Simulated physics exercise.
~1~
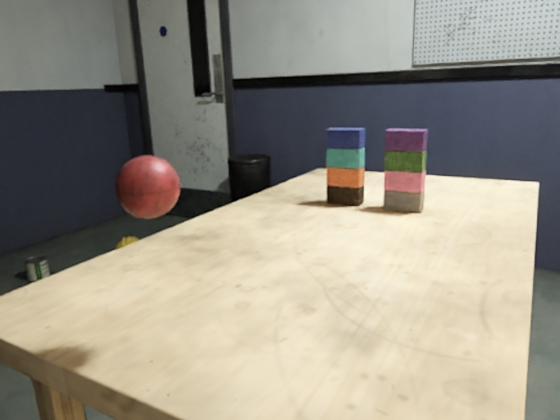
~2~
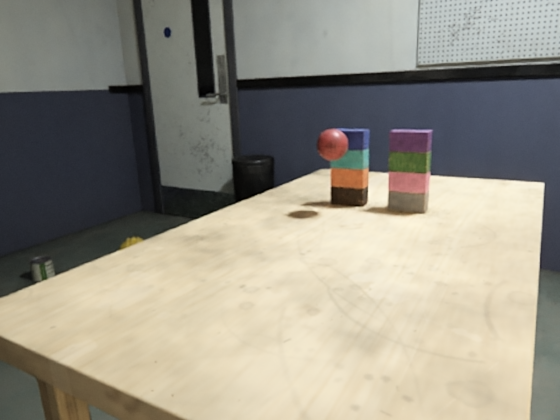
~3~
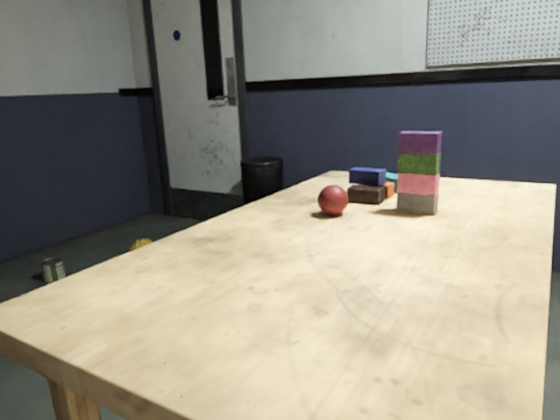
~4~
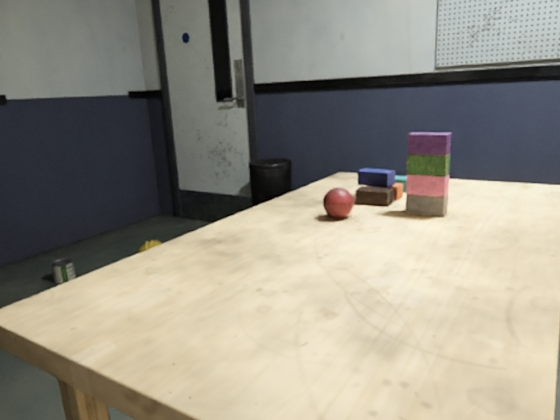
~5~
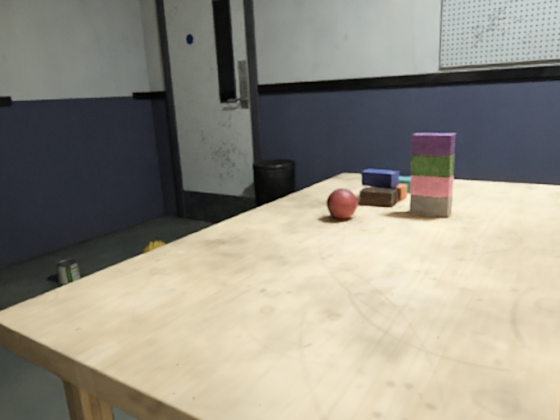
At first, a red ball is in the air above the left side of a wooden table, where two short stacks of coloured blocks stand side by side. The ball flies right toward the left stack, made of blue, turquoise, orange and black blocks, and reaches its upper part. That stack topples, and the ball drops to the tabletop in front of it. The ball comes to rest beside the fallen blocks, which lie on their sides in a low heap. The right stack of purple, green, pink and grey blocks stays upright throughout.
